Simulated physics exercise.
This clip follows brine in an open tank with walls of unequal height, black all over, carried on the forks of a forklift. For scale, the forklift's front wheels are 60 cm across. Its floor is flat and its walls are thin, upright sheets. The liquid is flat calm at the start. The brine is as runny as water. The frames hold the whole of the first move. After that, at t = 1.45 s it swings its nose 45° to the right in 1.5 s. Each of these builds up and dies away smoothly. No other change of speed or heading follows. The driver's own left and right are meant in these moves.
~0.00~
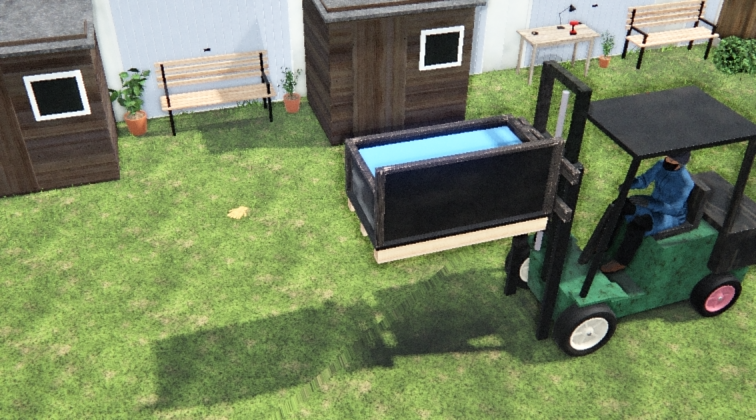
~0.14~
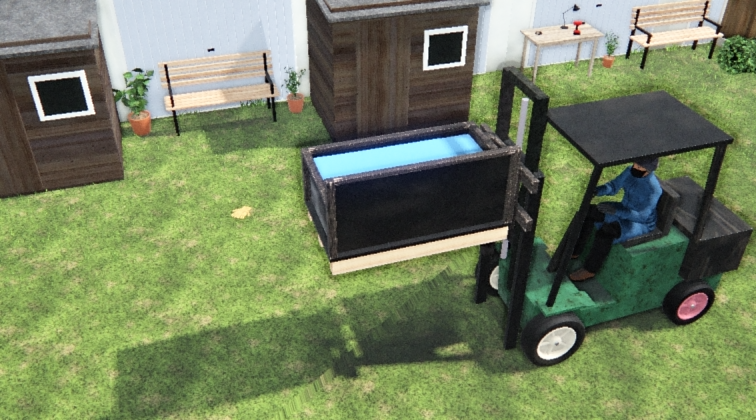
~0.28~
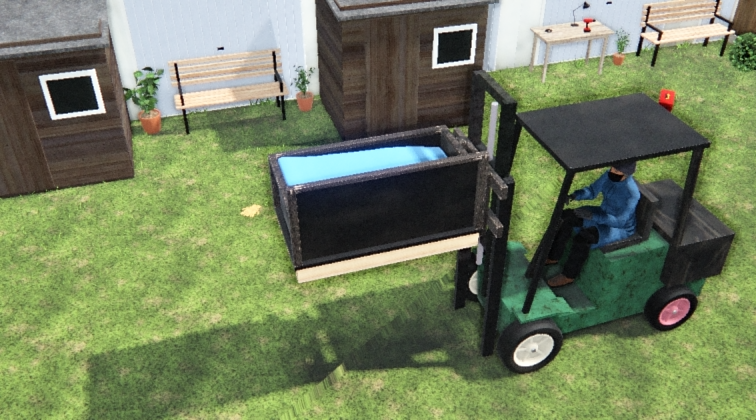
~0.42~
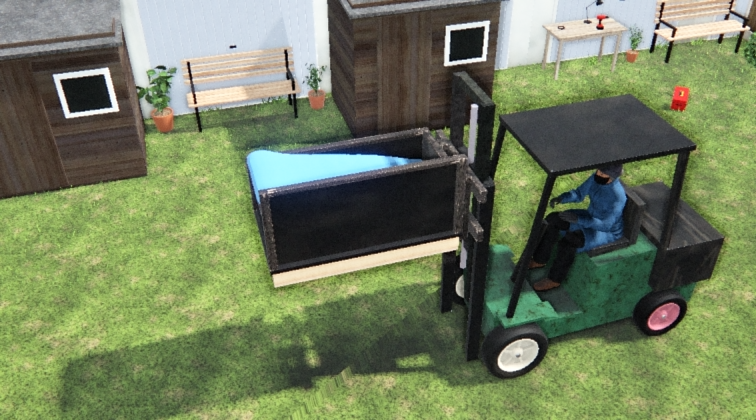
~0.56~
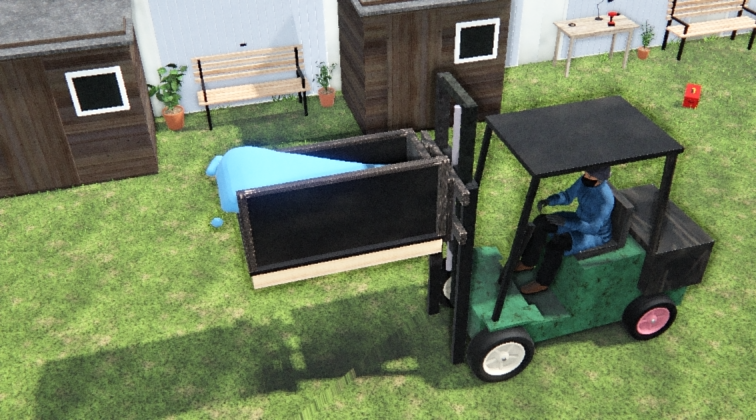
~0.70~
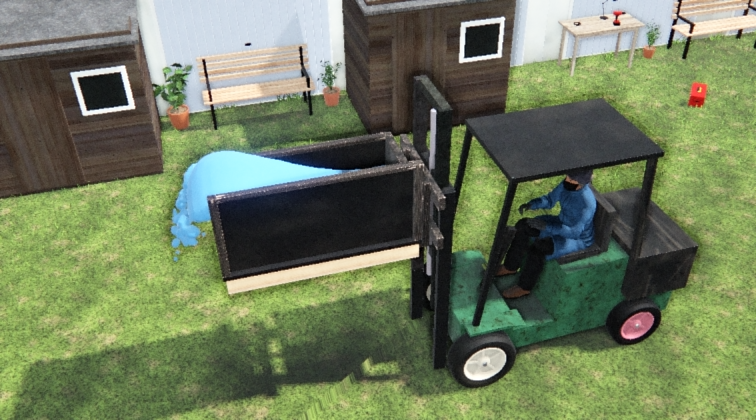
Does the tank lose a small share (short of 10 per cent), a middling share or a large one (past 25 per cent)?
The loss is large.
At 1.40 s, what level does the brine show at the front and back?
Front 26 cm, back 60 cm.
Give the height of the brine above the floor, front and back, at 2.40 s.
About 58 cm in front and 22 cm behind.
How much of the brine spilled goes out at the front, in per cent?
Some 50 per cent of it.
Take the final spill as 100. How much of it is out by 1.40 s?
About 30 per cent.
By 1.40 s front 26 cm, middle 32 cm, back 59 cm above the floor; the loss stands at 9 per cent, over the front.
By 2.40 s front 59 cm, middle 26 cm, back 22 cm above the floor; the loss stands at 13 per cent, over the front.
By 3.50 s front 24 cm, middle 25 cm, back 47 cm above the floor; the loss stands at 28 per cent, over the front and the far side.
By 5.93 s the loss stands at 30 per cent, over the front and the far side, 121 of 407 litres.
